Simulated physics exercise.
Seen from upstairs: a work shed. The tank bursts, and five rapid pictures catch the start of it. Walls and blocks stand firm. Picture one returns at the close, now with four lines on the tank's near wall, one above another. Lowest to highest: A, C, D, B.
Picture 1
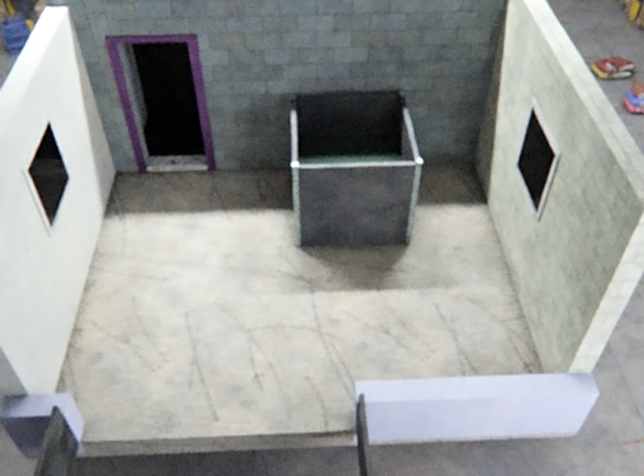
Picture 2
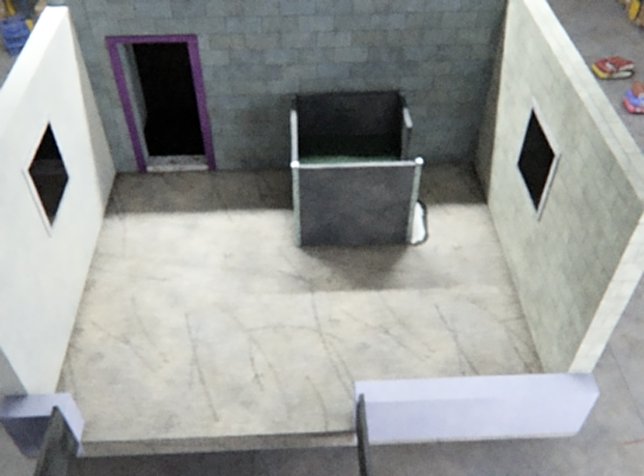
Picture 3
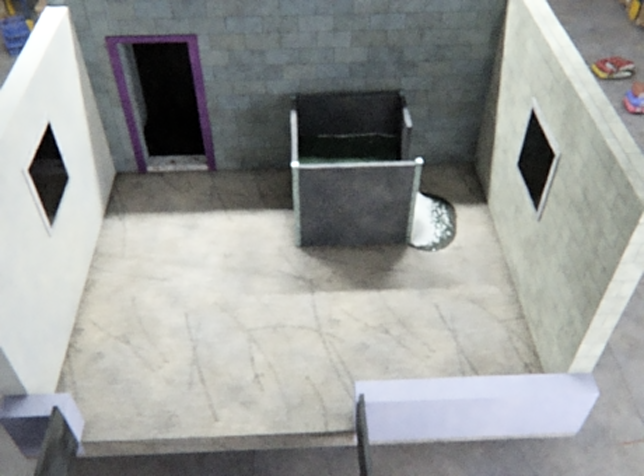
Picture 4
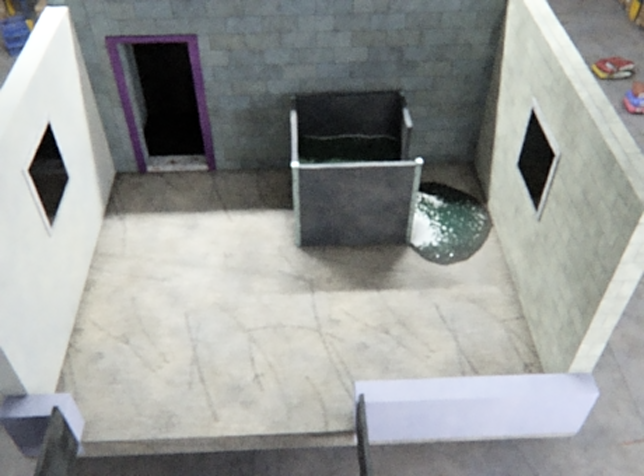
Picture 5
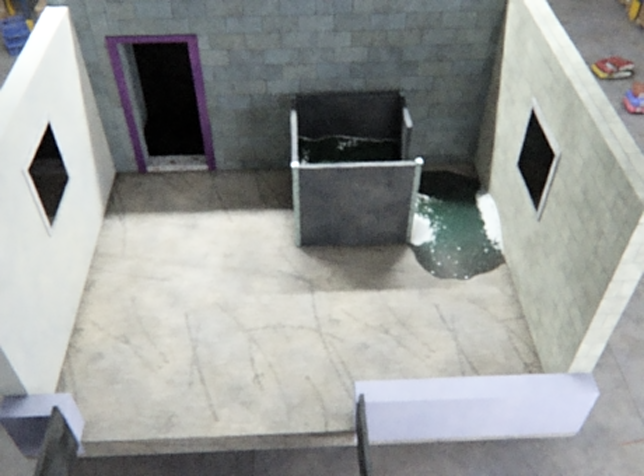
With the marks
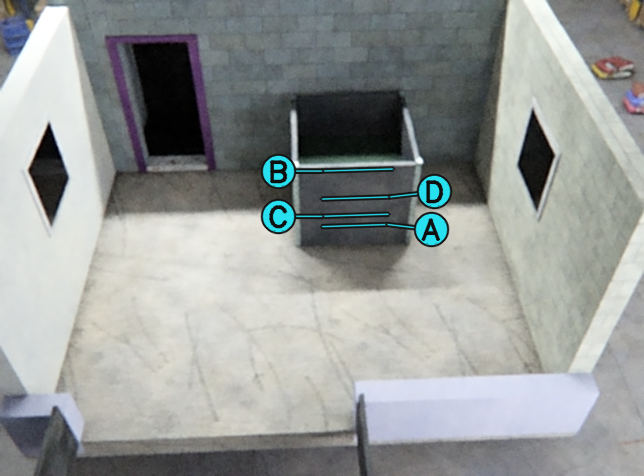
Work shed seen from above, with water leaking from the right side of a dark tank and spreading across the pale floor.
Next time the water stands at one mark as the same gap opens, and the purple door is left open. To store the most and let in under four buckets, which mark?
It is D.
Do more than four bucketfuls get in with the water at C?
No, that is safe.
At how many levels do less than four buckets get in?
Three of the four.
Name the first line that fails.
Line B.
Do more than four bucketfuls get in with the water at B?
Yes.
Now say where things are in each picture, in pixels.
Water in the tank at rest, its middle at (351, 166); foot of the purple doorway at (178, 171); open gate at (213, 384), in the first frame.
In the second frame, 1 % of the ground under water, visible out to (414, 218).
In the third frame, 3 % of the ground under water, visible out to (446, 205).
In the fourth frame, 7 % of the ground under water, visible out to (483, 213).
In the fifth frame, 10 % of the ground under water, visible out to (502, 257).
In cyan, A at (354, 225); B at (357, 170); C at (355, 215); D at (356, 197); from the bottom up A, C, D, B.
With A, nothing gets over.
With B, about 11 bucketfuls get in.
With C, nothing gets over.
With D, a bucket or two gets in.
